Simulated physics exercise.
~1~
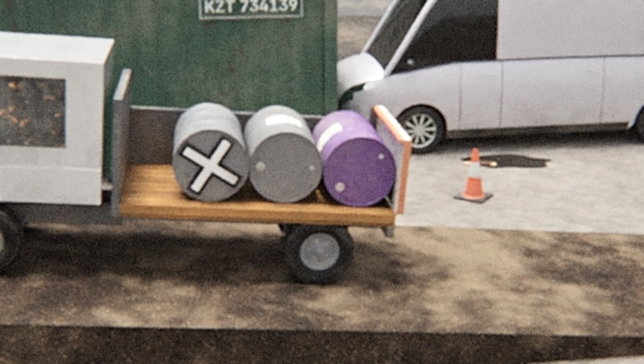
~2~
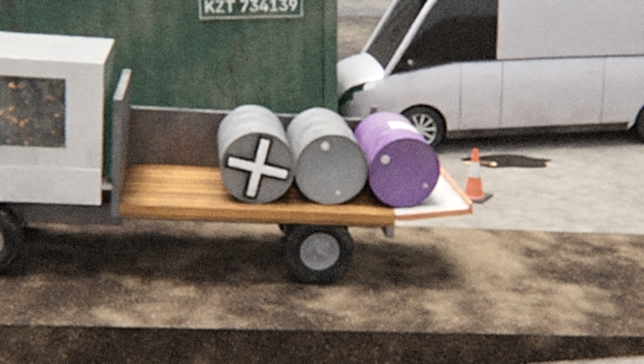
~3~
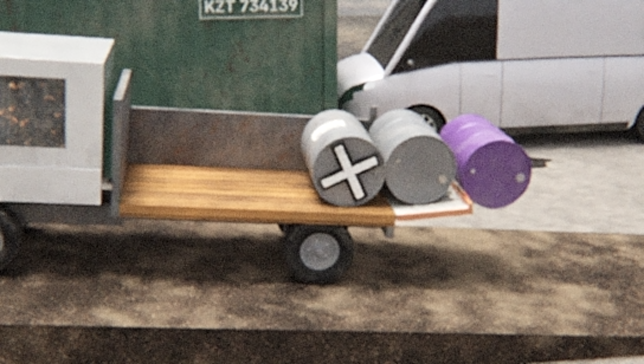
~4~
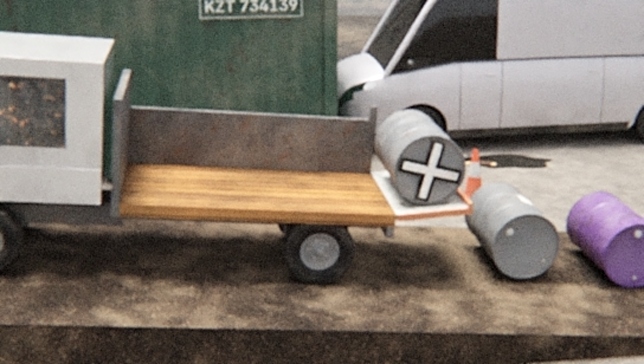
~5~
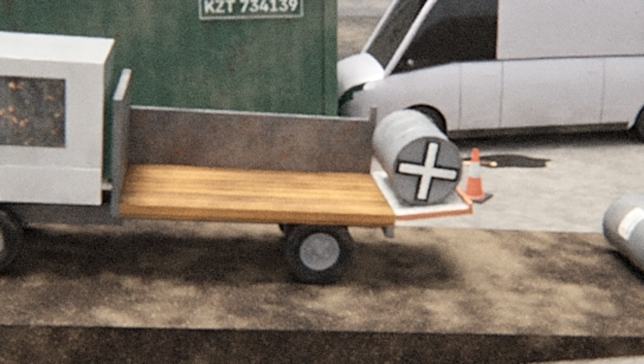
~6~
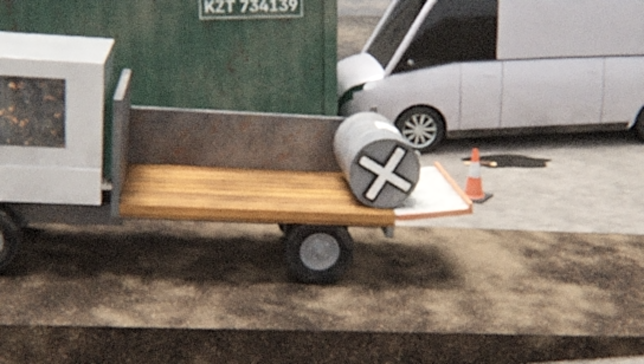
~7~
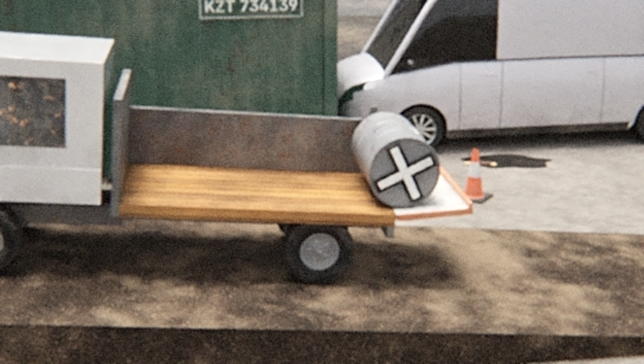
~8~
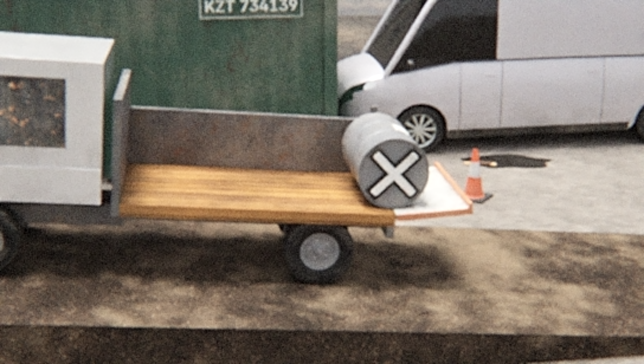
A purple drum and a grey one roll off the lowered tailgate; the crossed drum stays.
